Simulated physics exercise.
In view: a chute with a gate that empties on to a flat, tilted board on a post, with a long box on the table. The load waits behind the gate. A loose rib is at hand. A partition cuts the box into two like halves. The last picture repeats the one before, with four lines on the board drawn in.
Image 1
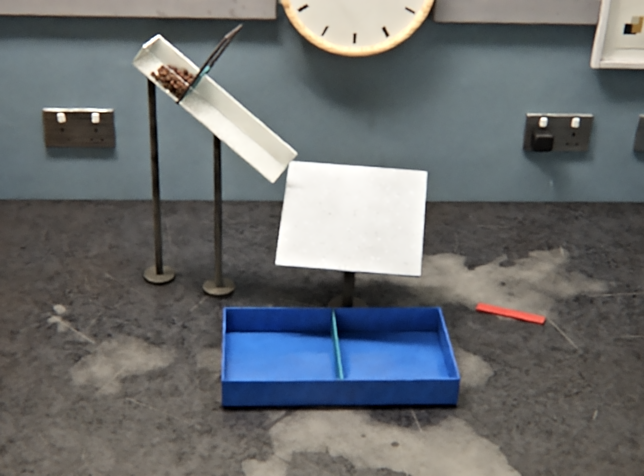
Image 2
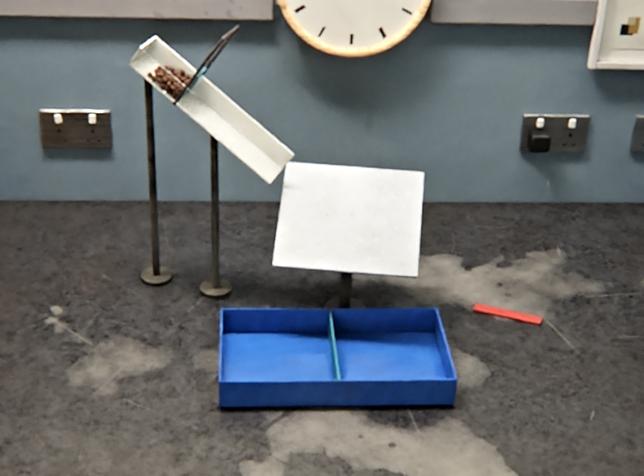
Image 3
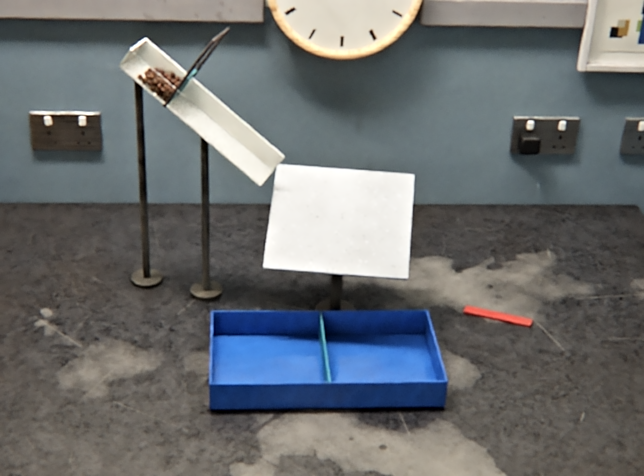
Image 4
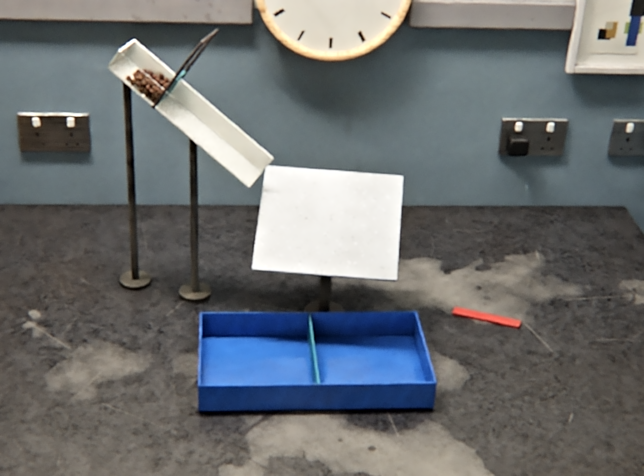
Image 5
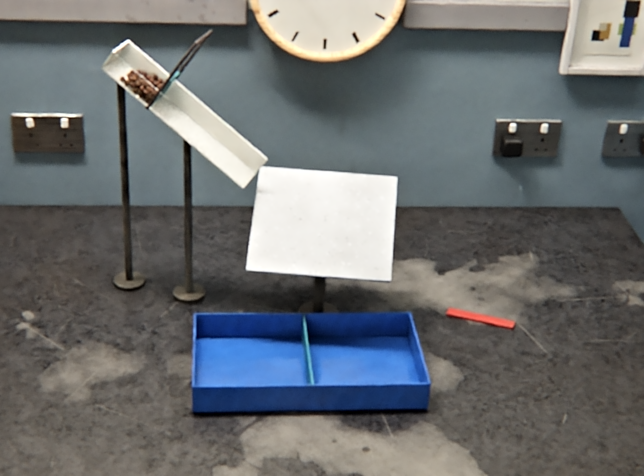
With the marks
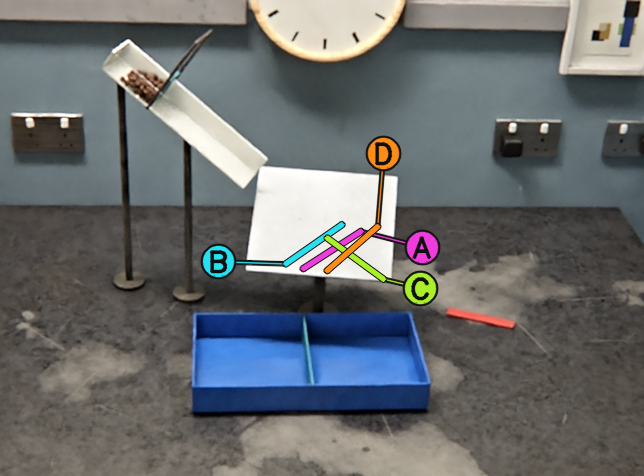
A blue divided box sits below a tilted white board and loaded chute; nothing moves.
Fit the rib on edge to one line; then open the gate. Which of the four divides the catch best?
Best: D.
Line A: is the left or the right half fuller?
Left.
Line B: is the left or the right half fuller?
More lands on the left.
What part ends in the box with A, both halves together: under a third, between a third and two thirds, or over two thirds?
It is over two thirds.
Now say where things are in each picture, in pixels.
Load behind the gate near (180, 82), allspice berries; lip of the chute near (279, 176), sloping gently, in the first picture.
Middle of the board near (350, 218), tilted fairly steeply; middle of its low edge near (345, 271); of its high edge near (355, 167), in the second picture.
Front corners of the box near (210, 384) and (447, 381); front end of its middle wall near (330, 383); gate still shut near (188, 79), in the third picture.
Middle of the load near (156, 86); lip near (255, 180), in the fourth picture.
Middle of the load near (150, 87); lip near (249, 181), in the fifth picture.
On the marked copy, line A from (361, 231) to (303, 268); line B from (341, 224) to (285, 263); line C from (327, 238) to (383, 279); line D from (377, 226) to (327, 270).
If A is chosen, of what is caught, all but a few in the left half, a small share in the right.
If B is chosen, of what is caught, all but a few in the left half, a small share in the right.
If C is chosen, of what is caught, a small share in the left half, all but a few in the right.
If D is chosen, of what is caught, close to two thirds in the left half, close to a third in the right.
